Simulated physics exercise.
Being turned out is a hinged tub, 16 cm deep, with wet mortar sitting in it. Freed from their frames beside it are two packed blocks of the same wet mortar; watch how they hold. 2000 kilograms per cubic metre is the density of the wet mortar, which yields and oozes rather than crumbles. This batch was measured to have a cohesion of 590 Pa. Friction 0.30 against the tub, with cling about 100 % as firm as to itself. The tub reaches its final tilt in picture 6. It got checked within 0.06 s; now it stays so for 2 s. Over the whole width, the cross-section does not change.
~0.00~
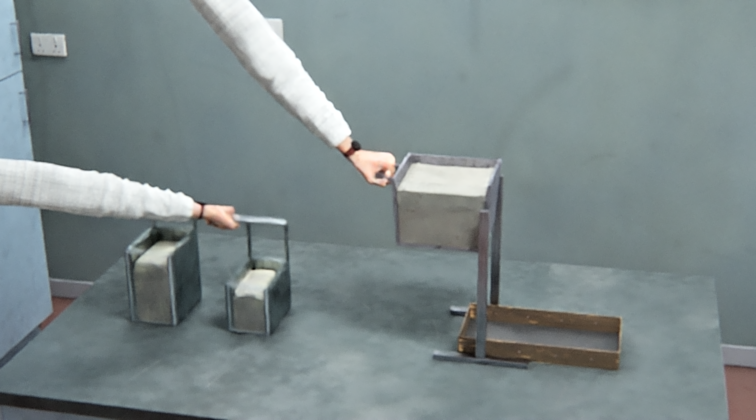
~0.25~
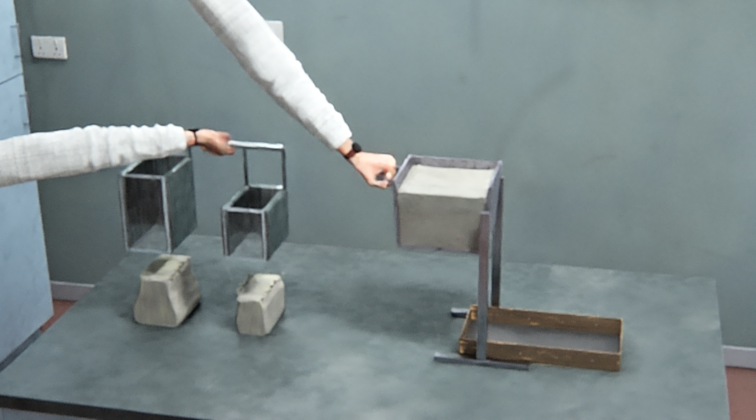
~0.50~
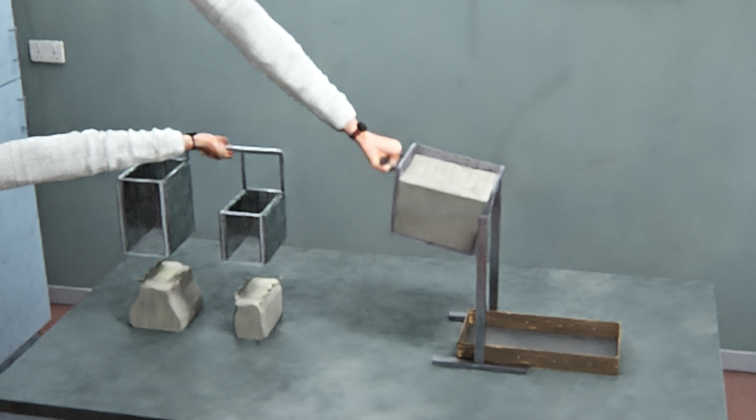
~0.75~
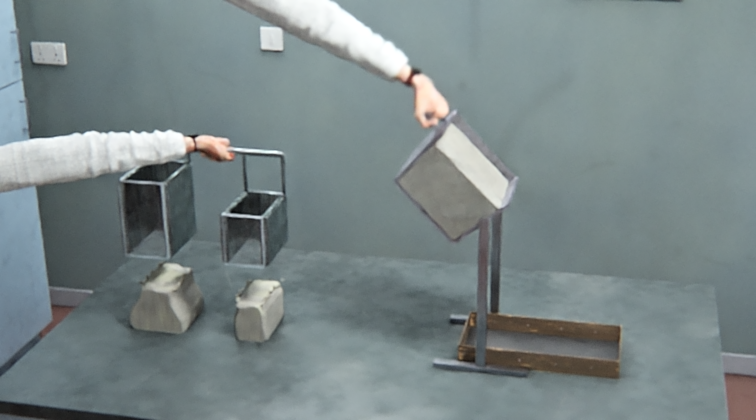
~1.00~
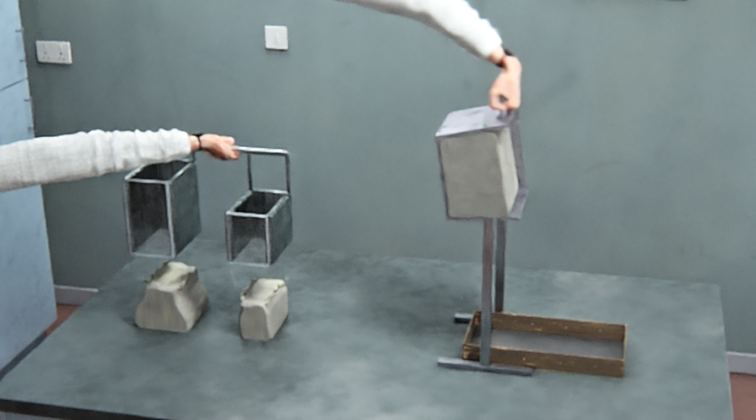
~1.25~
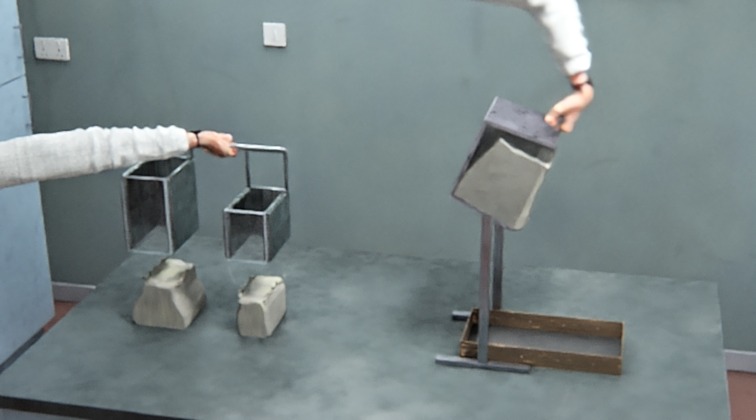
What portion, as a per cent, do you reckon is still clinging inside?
I reckon close to 7 % is still clinging.
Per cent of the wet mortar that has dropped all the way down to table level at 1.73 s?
I'd say close to 75 per cent of it.
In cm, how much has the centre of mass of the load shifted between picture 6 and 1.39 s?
Displacement noted: Approx. 11 cm... about that.
By 1.39 s, the tub is at 112 degrees and holds 40 %.
By 1.56 s, the tub is at 112 degrees and holds 11 %.
By 1.73 s, the tub is at 112 degrees and holds 7 %.
By 1.90 s, the tub is at 112 degrees and holds 7 %.
By 3.25 s, at the end, the tub is at 112 degrees and holds 7 %.
